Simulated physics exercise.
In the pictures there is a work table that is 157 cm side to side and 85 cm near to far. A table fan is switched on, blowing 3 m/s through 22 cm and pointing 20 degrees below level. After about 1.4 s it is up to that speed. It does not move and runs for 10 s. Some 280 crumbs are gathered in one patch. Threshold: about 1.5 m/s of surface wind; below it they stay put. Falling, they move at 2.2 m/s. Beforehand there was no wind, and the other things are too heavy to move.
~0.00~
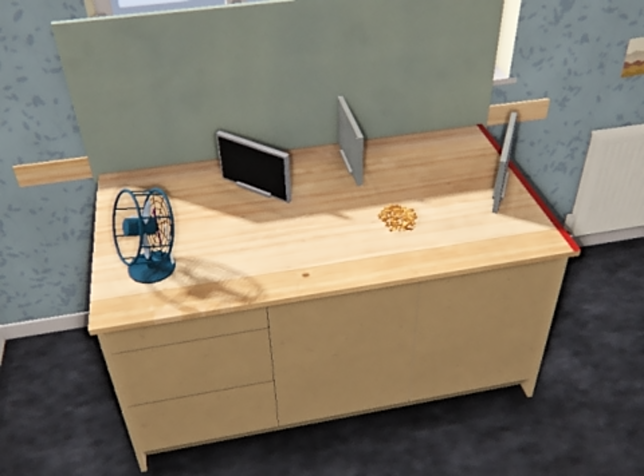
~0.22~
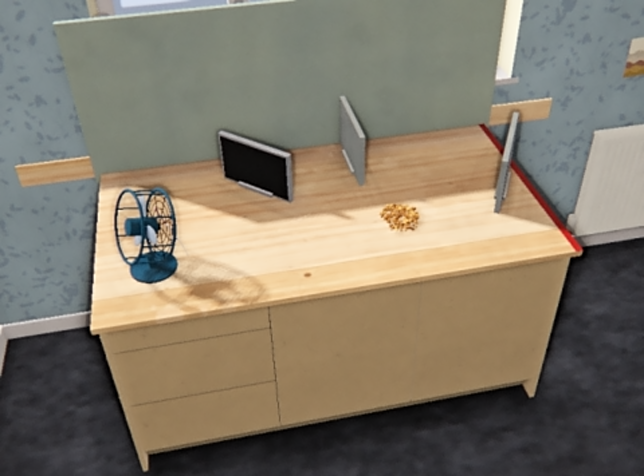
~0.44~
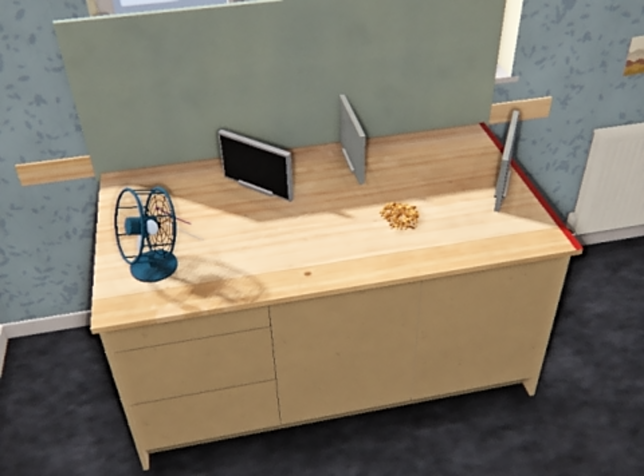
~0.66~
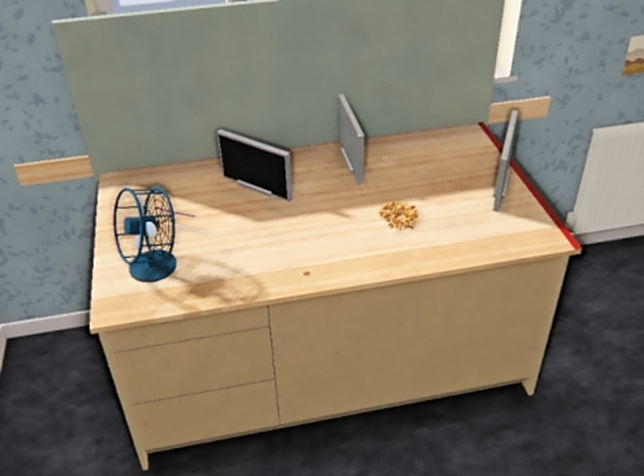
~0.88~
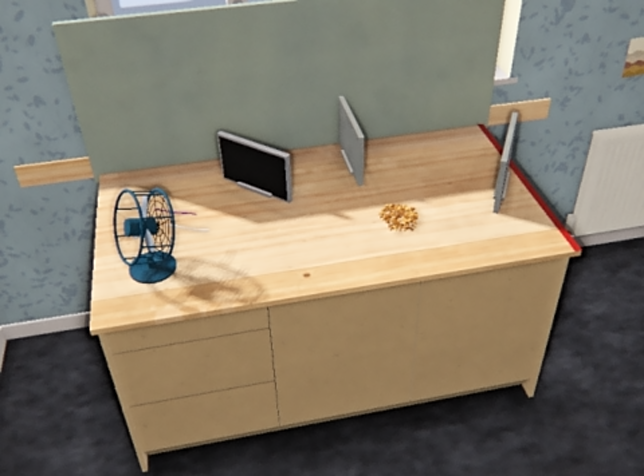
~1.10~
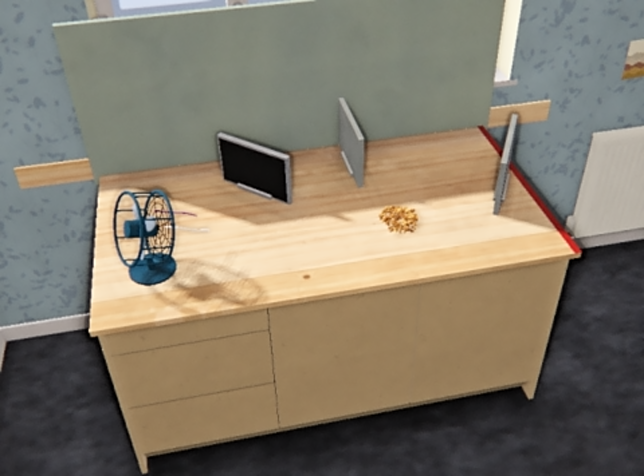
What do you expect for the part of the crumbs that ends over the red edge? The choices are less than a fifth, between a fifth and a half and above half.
Of the crumbs, between a fifth and a half end over the red edge.
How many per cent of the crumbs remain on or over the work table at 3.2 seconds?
Share at that time: Some 80 %.
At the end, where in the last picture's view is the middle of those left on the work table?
The middle sits near pixel (497, 196).
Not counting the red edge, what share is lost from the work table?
The share is about 0 %.
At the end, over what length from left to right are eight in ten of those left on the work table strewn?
Roughly 10 cm from left to right.
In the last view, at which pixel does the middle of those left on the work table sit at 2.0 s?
Somewhere about (492, 203), I'd say.
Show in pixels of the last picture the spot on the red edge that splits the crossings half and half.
The middle crossing sits close to (567, 234) in the last picture.
After 2.0 s, 72 % are on the move or not yet settled, 8 % are over the red edge; the middle of those still in play is near (492, 205).
After 3.2 s, 48 % are on the move or not yet settled, 22 % are over the red edge; the middle of those still in play is near (496, 199).
After 5.5 s, 38 % are on the move or not yet settled, 27 % are over the red edge; the middle of those still in play is near (497, 196).
After 10.0 s, at the end, 33 % are over the red edge; the middle of those still in play is near (497, 196).
